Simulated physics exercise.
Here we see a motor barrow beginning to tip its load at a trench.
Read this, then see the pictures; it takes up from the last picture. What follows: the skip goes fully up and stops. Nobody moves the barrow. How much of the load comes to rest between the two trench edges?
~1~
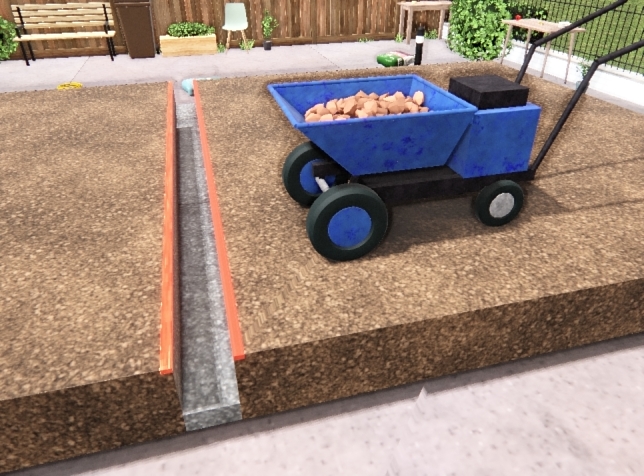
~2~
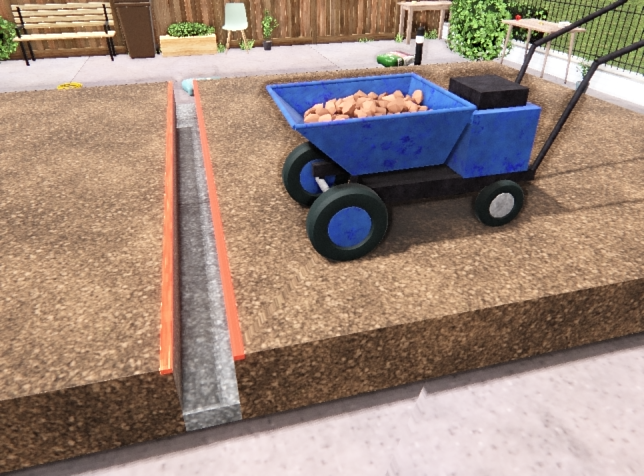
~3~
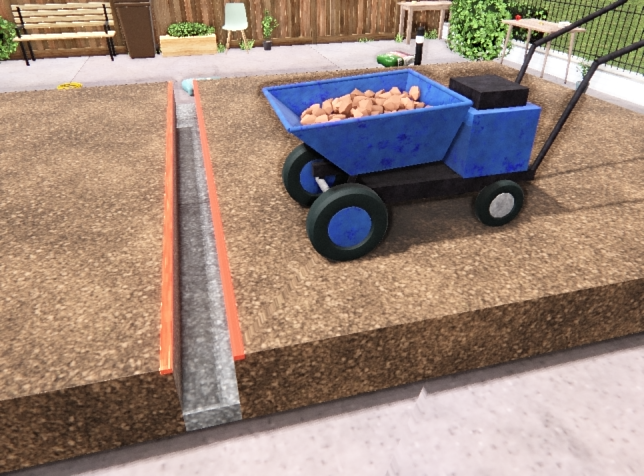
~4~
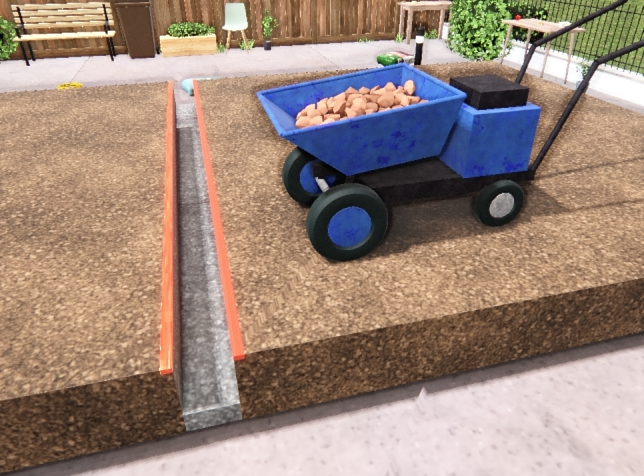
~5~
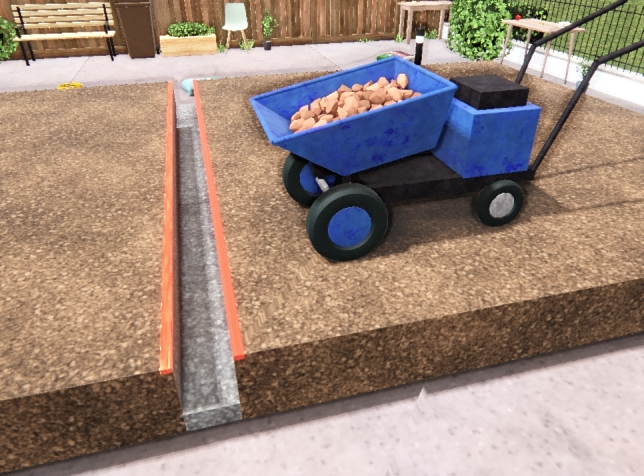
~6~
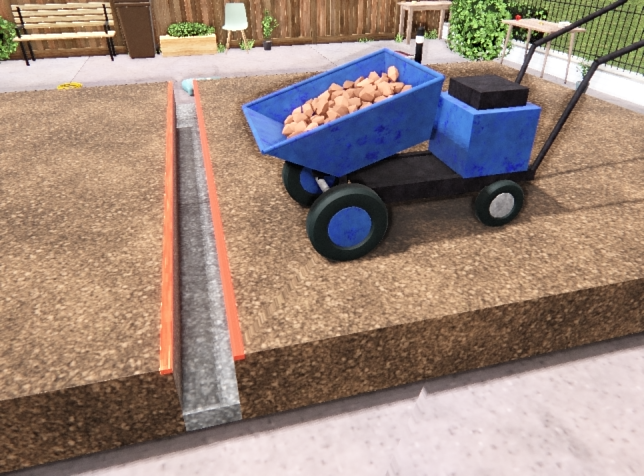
Half exceeded.
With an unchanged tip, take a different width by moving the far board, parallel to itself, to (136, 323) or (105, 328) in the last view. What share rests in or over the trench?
100 %, 100 %.
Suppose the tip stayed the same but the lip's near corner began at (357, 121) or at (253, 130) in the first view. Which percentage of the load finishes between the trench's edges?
30 and 50 percent, in that order.
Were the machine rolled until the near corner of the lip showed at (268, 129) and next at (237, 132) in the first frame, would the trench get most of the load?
Stop 1: Beyond half. Stop 2: Short of half.
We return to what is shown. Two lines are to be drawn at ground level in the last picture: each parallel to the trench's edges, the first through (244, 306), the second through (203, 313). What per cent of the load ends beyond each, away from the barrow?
Roughly 100 and 50 percent.
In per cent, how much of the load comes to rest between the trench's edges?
My best guess is about 95 in a hundred.
Just after the last frame, skip tipped steeply; every one in the skip.
A moment on, skip tipped steeply; roughly two thirds in the skip; just a few short of the trench; roughly a quarter in or heaped over the trench; just a few beyond it; just a few falling.
Further on, skip tipped right over; just a few short of the trench; almost all in or heaped over the trench; just a few beyond it.
When it is over, skip tipped right over; just a few short of the trench; almost all in or heaped over the trench; just a few beyond it.
